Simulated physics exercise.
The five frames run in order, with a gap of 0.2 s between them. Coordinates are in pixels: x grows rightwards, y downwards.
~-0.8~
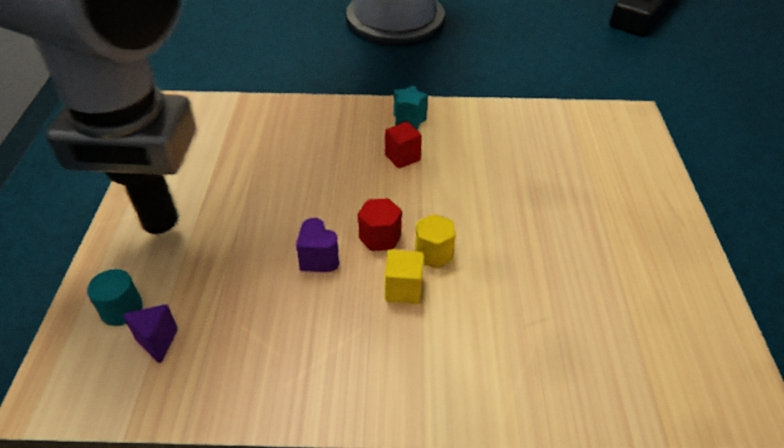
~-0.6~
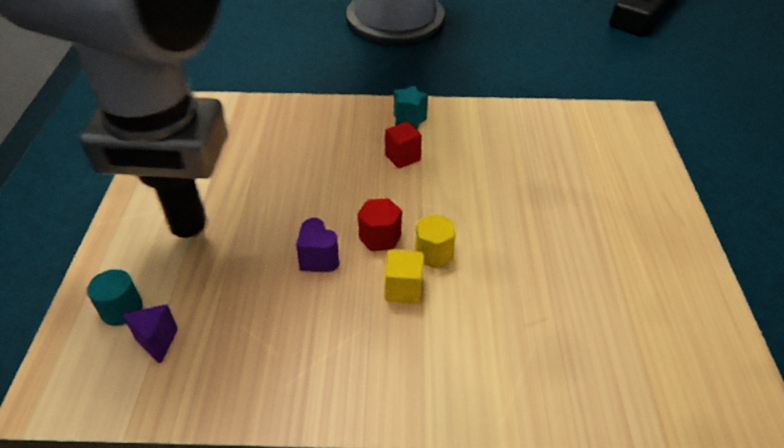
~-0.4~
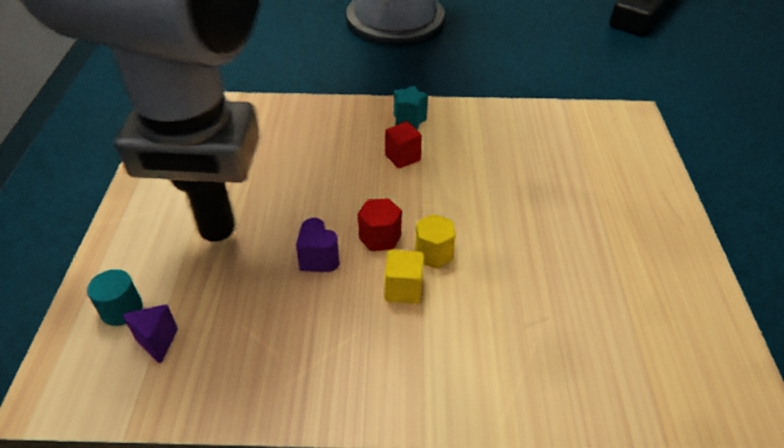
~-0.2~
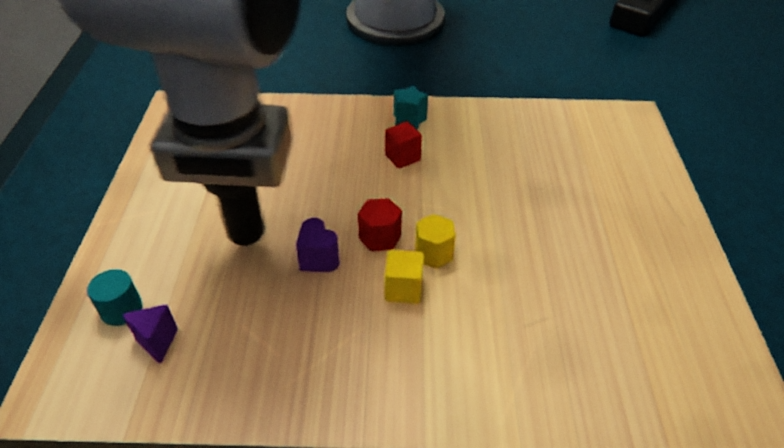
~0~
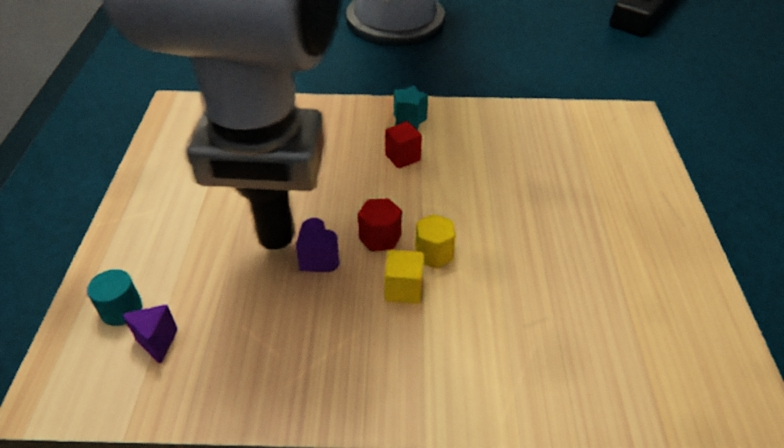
At the start, a grey robot arm holds a dark rod over the left side of a wooden board scattered with purple, red, yellow and teal blocks. The arm moves the rod steadily rightward until its lower end is just left of the purple heart block, while all the blocks stay still.
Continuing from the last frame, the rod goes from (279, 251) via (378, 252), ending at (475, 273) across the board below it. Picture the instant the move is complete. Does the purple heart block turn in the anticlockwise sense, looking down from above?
It seems not.
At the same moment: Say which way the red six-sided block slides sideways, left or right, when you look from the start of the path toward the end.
The shift goes left.
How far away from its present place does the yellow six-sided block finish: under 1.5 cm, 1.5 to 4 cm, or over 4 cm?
I reckon it covers more than 4 cm.
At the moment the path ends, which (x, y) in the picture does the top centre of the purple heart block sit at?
About (385, 256).
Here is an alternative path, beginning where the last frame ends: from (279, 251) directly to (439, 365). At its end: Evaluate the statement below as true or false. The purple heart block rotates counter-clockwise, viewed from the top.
The claim holds.
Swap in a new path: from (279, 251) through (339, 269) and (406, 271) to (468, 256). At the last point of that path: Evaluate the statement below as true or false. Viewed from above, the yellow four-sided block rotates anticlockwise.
False
The first path, step by step. One third of the way, rod (345, 235); purple heart block (366, 246), turned 55° clockwise.
Two thirds of the way, rod (412, 243); purple heart block (385, 256), turned 90° clockwise; red six-sided block (413, 203), turned 35° anticlockwise; yellow four-sided block (418, 277); yellow six-sided block (450, 228).
At the end, rod (478, 260); purple heart block (385, 256), turned 90° clockwise; red six-sided block (413, 203), turned 40° anticlockwise; yellow four-sided block (418, 277); yellow six-sided block (503, 227), turned 50° anticlockwise.
